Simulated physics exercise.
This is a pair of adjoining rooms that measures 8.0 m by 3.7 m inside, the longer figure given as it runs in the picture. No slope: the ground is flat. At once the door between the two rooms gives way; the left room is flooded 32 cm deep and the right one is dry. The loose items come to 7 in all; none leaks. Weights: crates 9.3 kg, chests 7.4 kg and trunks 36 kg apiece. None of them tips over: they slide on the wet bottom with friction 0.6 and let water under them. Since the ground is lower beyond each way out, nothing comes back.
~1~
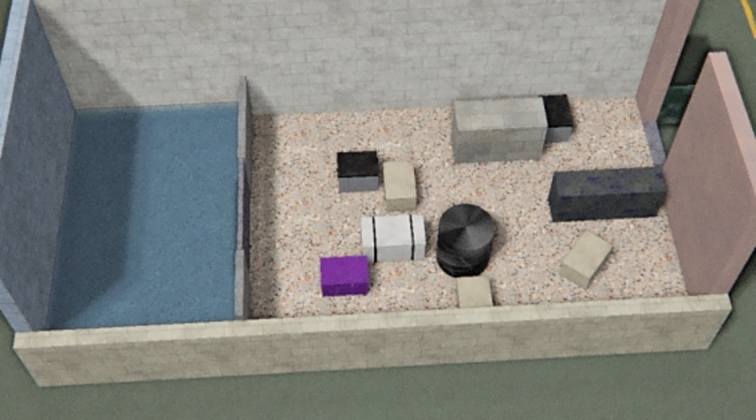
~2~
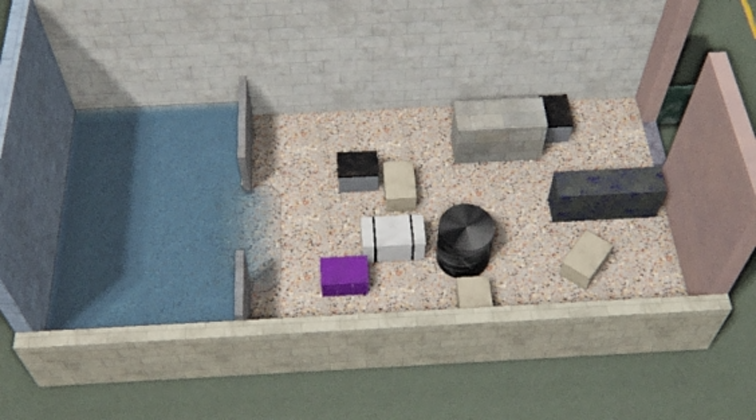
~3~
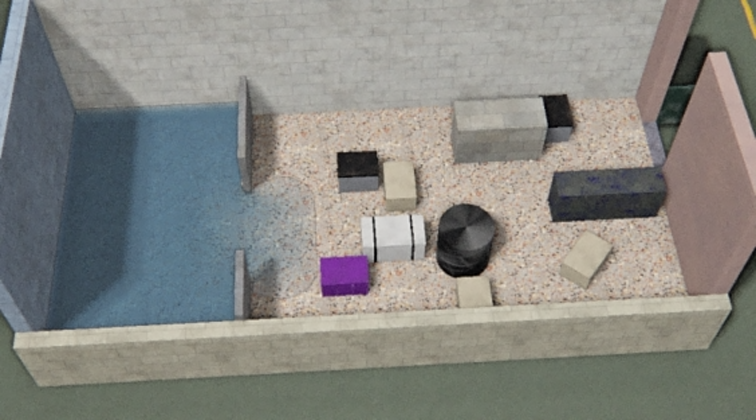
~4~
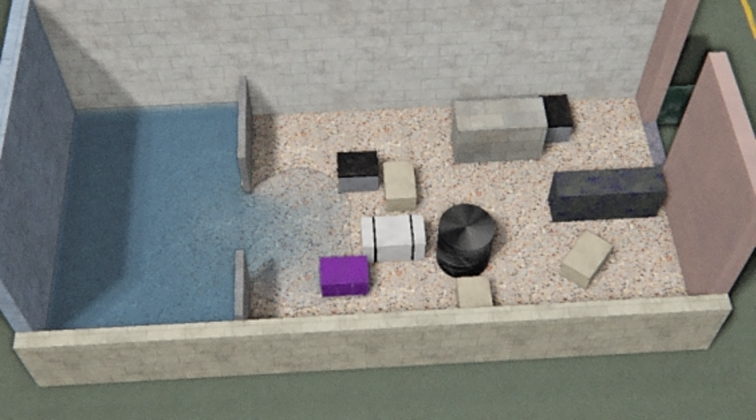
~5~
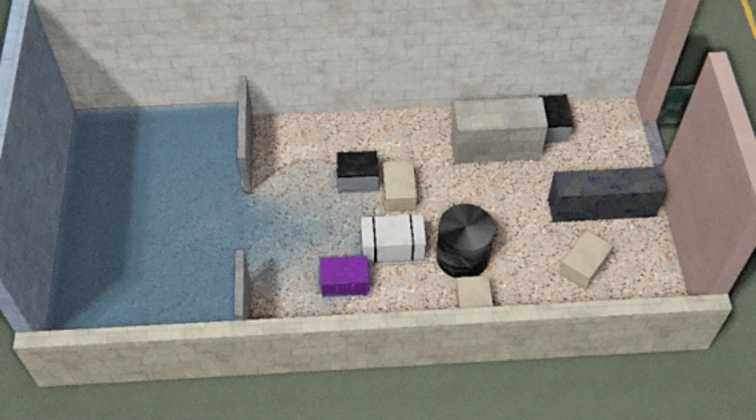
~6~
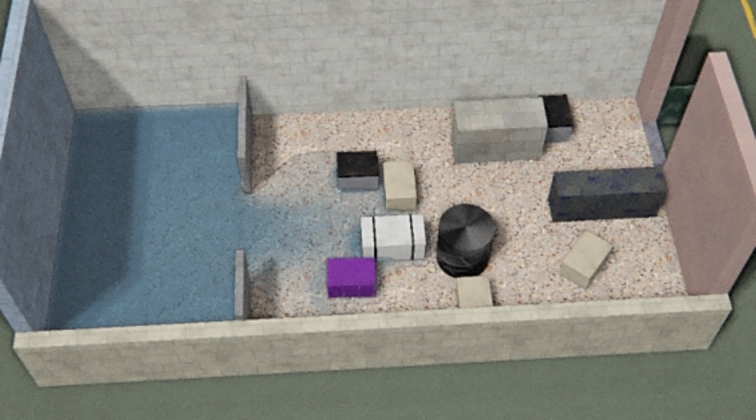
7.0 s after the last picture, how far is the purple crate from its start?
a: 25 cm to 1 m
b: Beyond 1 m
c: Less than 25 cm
Beyond 1 m (b).
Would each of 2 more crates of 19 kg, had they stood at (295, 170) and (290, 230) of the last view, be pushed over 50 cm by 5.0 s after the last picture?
Result, in sequence: Not exceeded; exceeded.
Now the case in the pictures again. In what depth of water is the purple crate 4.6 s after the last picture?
Somewhere close to 11 cm.
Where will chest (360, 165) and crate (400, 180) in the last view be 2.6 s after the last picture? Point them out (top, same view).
About (442, 94) for the first and (558, 169) for the second.
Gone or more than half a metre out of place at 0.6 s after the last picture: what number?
I make it 1 by then.
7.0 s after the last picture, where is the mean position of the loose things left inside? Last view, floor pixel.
Around (535, 255).
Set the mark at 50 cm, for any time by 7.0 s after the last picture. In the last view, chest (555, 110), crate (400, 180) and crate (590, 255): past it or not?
In sequence: Exceeds it / exceeds it / exceeds it.
Then, 0.6 s after the last picture the purple crate is near (380, 293), 0.6 m from its start, aground; 0 of 7 are out; 0 afloat.
Then, 2.6 s after the last picture the purple crate is near (524, 261), 2.3 m from its start, afloat; 0 of 7 are out; 4 afloat.
Then, 4.6 s after the last picture the purple crate is near (625, 224), 3.7 m from its start, afloat; 1 of 7 are out; 5 afloat.
Then, 7.0 s after the last picture the purple crate is near (515, 246), 2.2 m from its start, afloat; 3 of 7 are out; 3 afloat.
